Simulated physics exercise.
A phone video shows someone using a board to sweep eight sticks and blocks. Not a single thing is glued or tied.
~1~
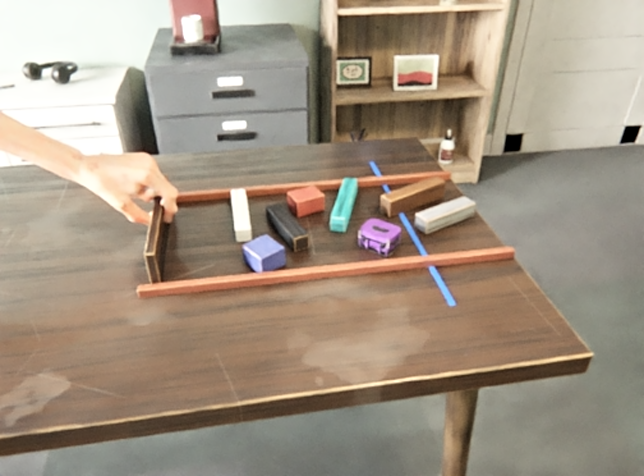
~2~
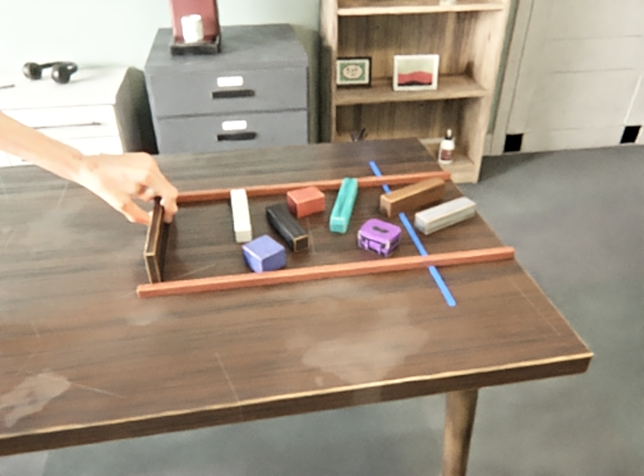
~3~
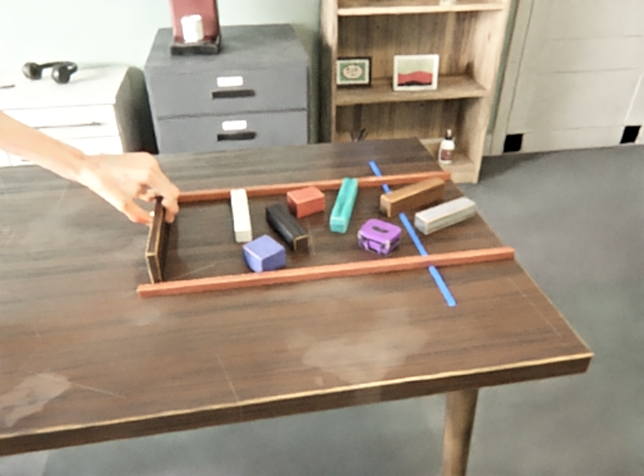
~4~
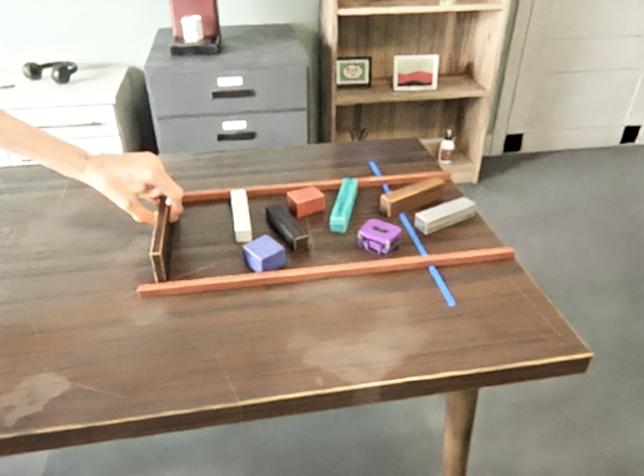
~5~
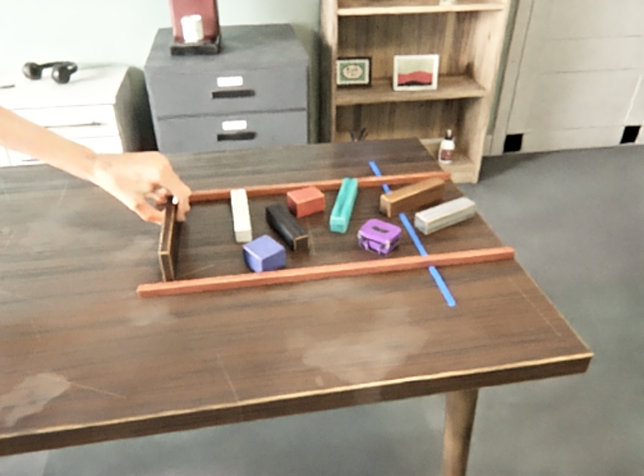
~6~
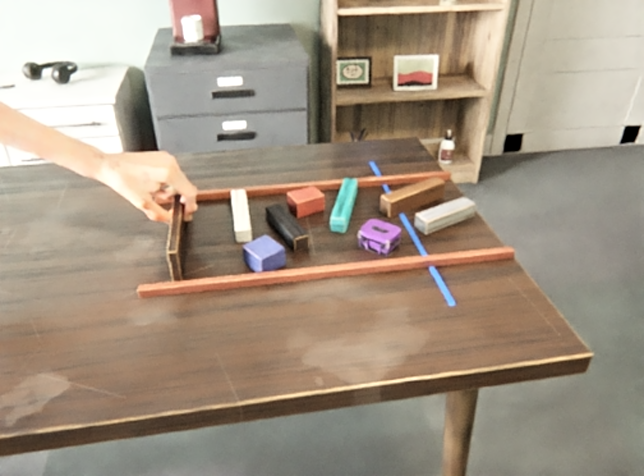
A hand slides a upright board slightly right between two rails toward scattered, unmoving blocks.
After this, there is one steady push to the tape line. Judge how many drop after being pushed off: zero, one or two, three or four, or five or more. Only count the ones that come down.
You'd see no pieces leave the end and fall.
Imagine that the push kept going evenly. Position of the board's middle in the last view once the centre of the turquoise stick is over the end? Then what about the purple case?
For the turquoise stick, about (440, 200); for the purple case, about (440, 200).
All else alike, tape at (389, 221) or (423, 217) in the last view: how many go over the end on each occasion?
Tallies: 0, 1.
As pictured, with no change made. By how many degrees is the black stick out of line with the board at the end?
Near 10 degrees.
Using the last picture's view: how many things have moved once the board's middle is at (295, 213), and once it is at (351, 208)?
Counts: 4, 7.
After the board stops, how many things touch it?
It's touching 2 at the end.
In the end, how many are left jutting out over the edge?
The figure is 2.
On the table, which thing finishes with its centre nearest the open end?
The grey stick.
Early on, none off yet; grey stick at rest near (445, 215); brown stick at rest near (413, 197); purple case at rest near (380, 238).
Finally, the number that fall off is zero.
